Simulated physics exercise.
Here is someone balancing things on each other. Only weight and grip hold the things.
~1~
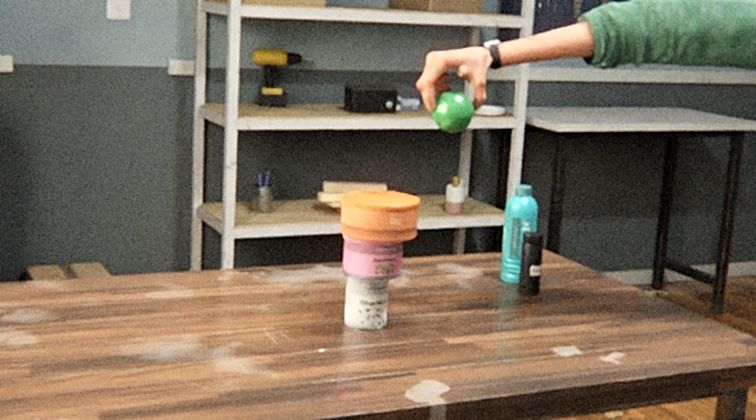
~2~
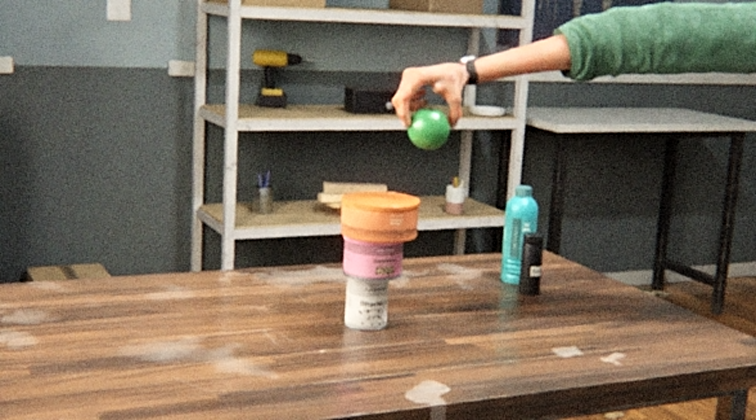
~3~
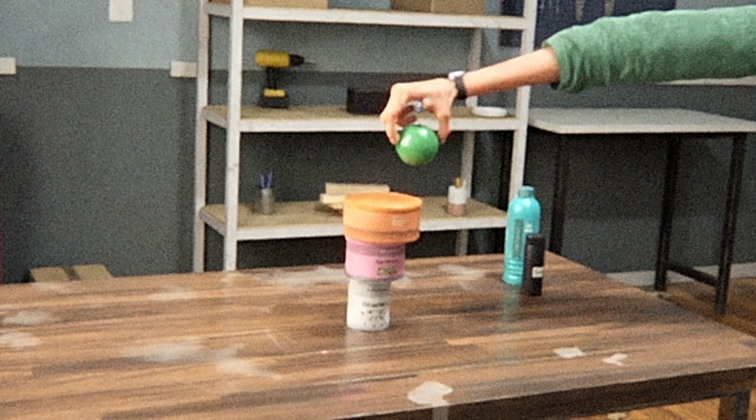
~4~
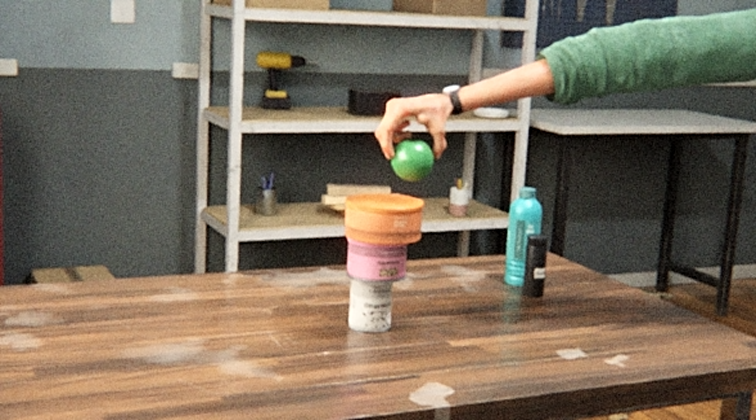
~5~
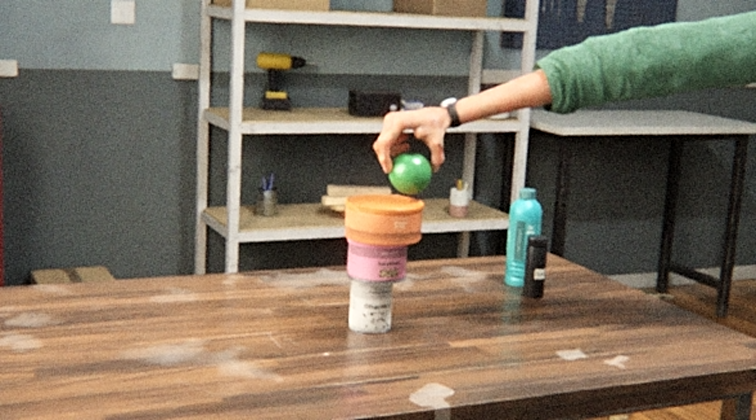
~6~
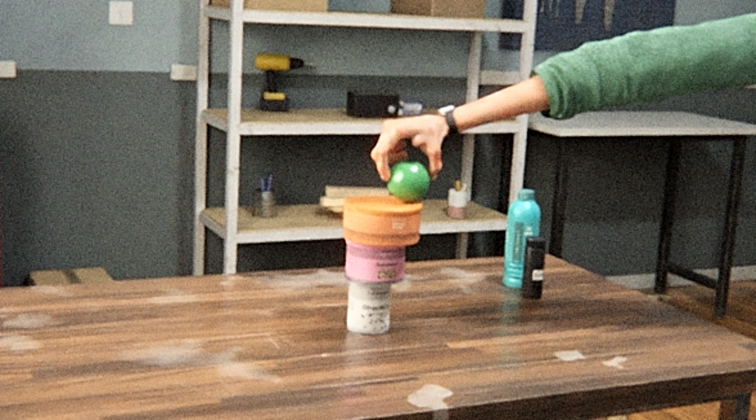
In a workshop, a hand holding a green apple moves left and down above a stack of white, pink and orange containers on a wooden table, then sets the apple on the orange tub while still gripping it.
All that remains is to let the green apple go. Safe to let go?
As it turns out, it stays up.
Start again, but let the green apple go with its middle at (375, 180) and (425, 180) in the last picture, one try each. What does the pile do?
In the first case it holds; in the second case it loses its balance.
Then, 0.50 s after the last picture, nothing has stirred.
Then, 1.50 s after the last picture, green apple resting near (409, 182).
At rest, all 6 in place. Seen from the same camera at the end, green apple near (409, 182). The pile holds.
